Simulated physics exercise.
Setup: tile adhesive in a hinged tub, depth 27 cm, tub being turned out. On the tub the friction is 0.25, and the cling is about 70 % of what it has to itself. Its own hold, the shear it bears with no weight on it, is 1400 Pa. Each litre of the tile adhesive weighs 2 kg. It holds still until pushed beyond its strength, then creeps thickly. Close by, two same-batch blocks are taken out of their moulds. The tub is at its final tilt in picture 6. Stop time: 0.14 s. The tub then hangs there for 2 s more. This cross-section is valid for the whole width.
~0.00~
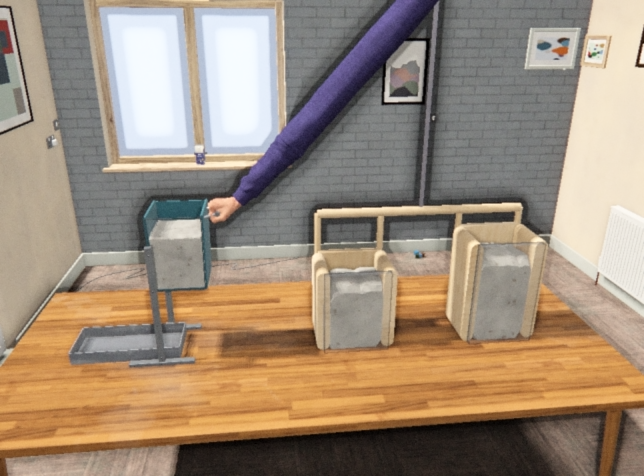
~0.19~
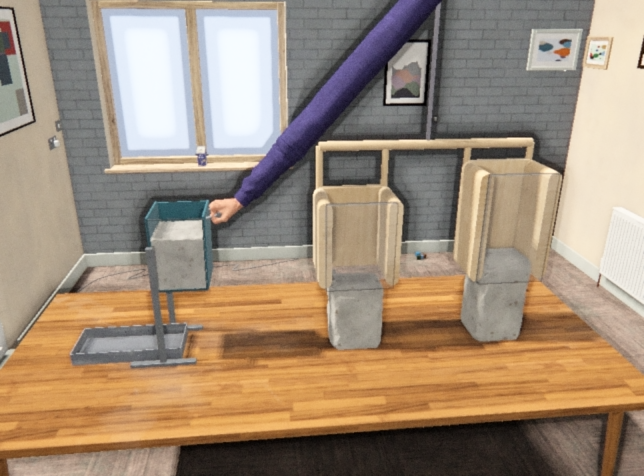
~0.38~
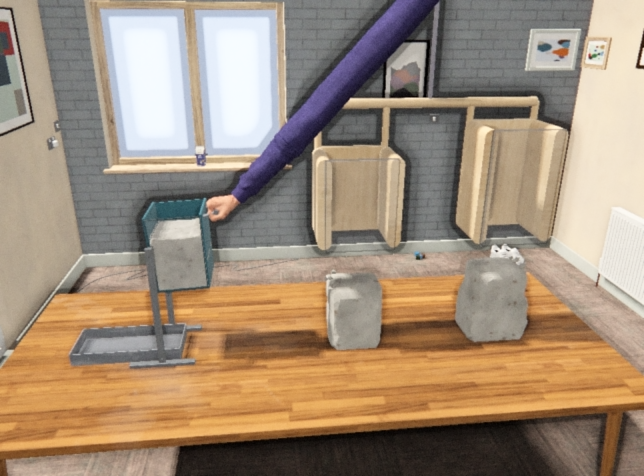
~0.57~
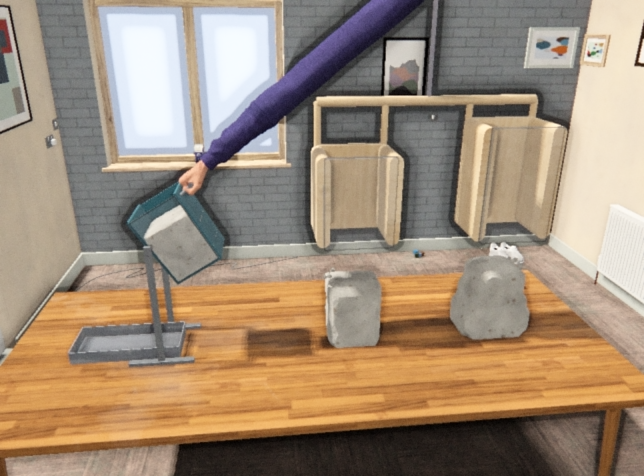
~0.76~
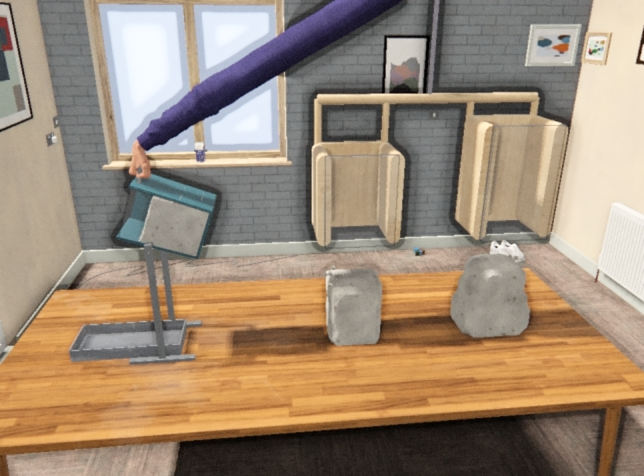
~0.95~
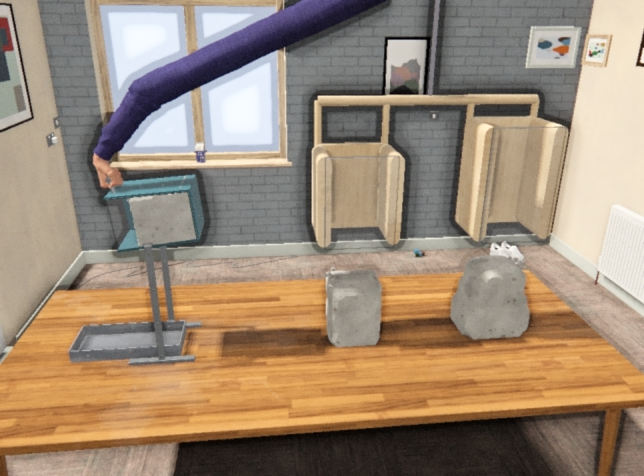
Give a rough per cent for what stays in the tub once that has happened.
Roughly 100 per cent stays in the tub.
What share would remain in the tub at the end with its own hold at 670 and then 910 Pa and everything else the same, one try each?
The two runs give near 100 % and near 100 % respectively.
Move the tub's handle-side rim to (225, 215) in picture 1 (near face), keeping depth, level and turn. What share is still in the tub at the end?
Then near 100 % stays in the tub.
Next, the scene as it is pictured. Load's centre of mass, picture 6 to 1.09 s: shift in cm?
0 cm.
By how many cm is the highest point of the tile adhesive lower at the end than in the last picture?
Roughly 0 cm.
After 1.09 s, the tub is at 95 degrees and holds 100 %.
After 1.26 s, the tub is at 95 degrees and holds 100 %.
After 1.43 s, the tub is at 95 degrees and holds 100 %.
After 1.60 s, the tub is at 95 degrees and holds 100 %.
After 2.95 s, at the end, the tub is at 95 degrees and holds 100 %.
